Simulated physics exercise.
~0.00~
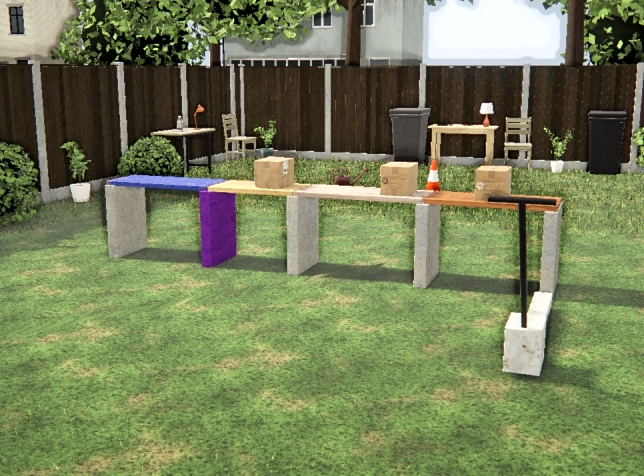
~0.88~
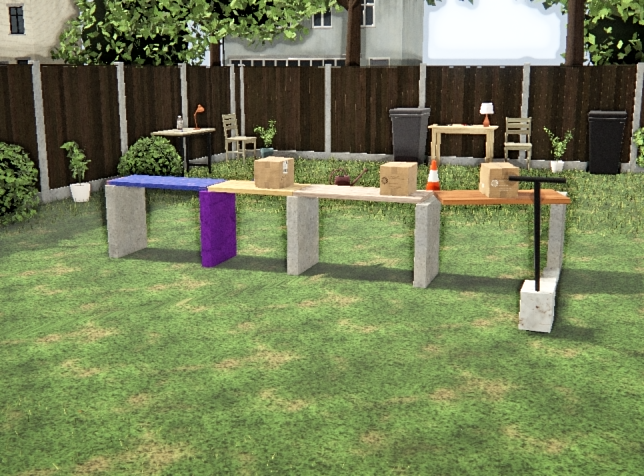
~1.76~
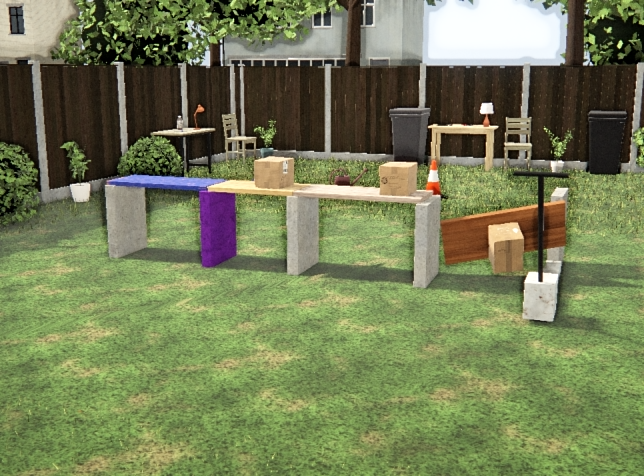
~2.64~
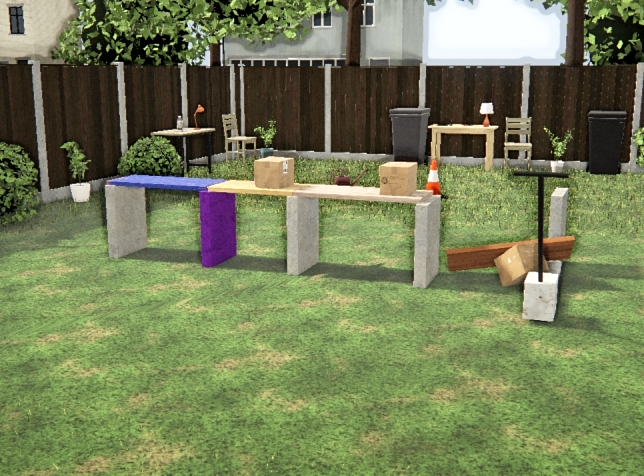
In a fenced garden, a long row of boards, blue at the left end and orange at the right, rests on upright blocks with cardboard boxes on top. A pale block with a tall black handle slides away across the grass at the right end, nudging the base of the last upright. The orange board then drops off its supports and tips forward, and its box falls with it. Both come down onto the grass beside the black handle, the box tilted against the board. The rest of the row, including the blue board and purple upright, stays standing.
